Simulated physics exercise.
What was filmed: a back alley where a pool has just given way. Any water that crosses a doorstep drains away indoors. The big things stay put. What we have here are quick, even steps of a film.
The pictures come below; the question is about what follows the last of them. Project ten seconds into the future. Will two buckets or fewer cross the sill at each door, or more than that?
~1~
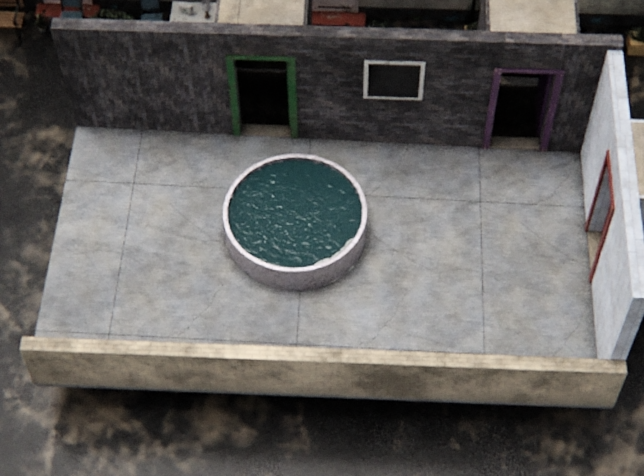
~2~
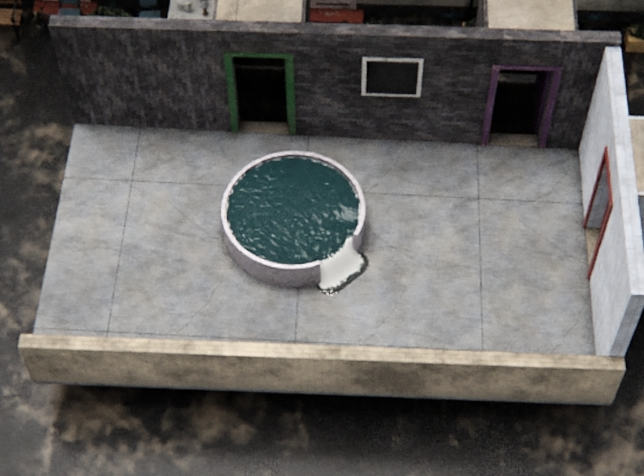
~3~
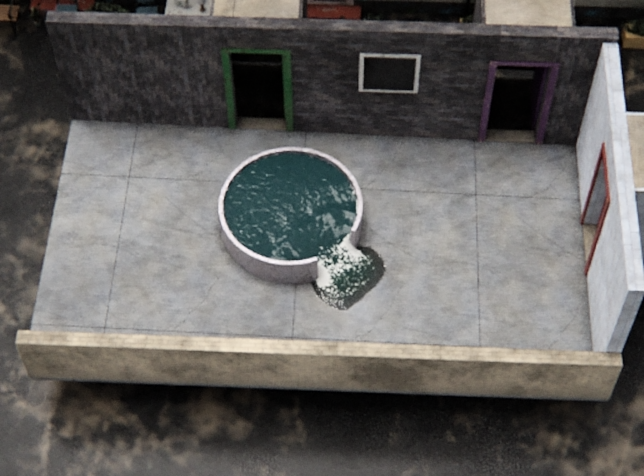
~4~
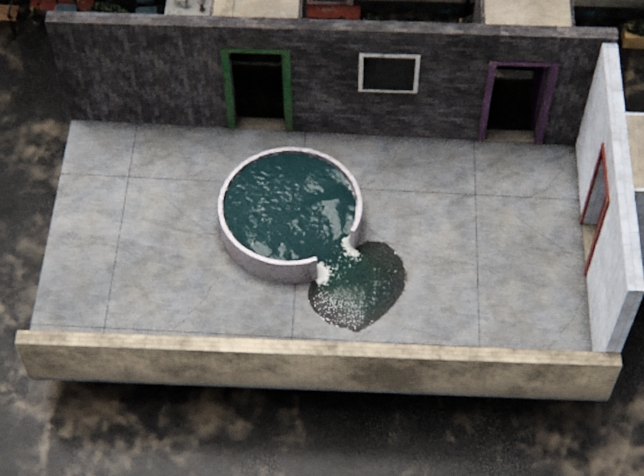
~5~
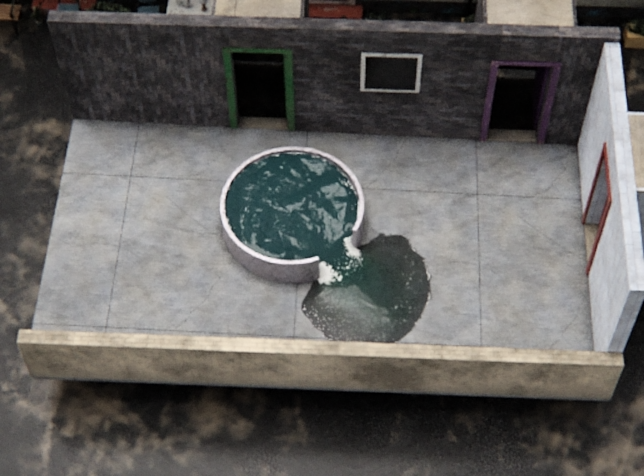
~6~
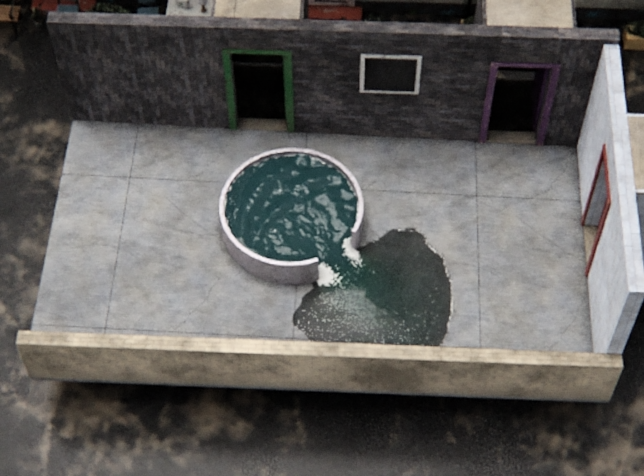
The green door will be within bounds; the red door will be over the limit; the purple door will be over the limit.
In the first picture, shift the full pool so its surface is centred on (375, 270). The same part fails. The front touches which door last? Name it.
The door marked green comes last.
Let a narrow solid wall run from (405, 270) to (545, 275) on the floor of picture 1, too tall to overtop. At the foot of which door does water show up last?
That's the one in green.
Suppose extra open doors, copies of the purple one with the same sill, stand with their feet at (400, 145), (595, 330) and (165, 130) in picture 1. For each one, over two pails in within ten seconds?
Stays within it; exceeds it; stays within it.
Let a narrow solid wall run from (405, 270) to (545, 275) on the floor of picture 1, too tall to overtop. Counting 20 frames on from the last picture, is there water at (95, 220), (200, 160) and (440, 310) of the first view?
The first is still bare, the second still bare and the third inundated.
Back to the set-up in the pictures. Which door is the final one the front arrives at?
I pick the one in green.
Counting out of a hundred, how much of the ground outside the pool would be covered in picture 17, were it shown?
Roughly 30 percent.
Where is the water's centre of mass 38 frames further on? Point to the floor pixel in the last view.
About (417, 260).
A moment on, water covers 20 % of the floor; the green door not reached, the red door not reached, the purple door not reached.
Next, water covers 30 % of the floor; the green door not reached, the red door not reached, the purple door not reached.
Then, water covers 35 % of the floor; the green door not reached, the red door under two buckets in, the purple door not reached.
Later, water covers 50 % of the floor; the green door not reached, the red door over two buckets in, the purple door over two buckets in.
In the end, water covers 65 % of the floor; the green door wet at the sill, nothing in, the red door over two buckets in, the purple door far over two buckets in.
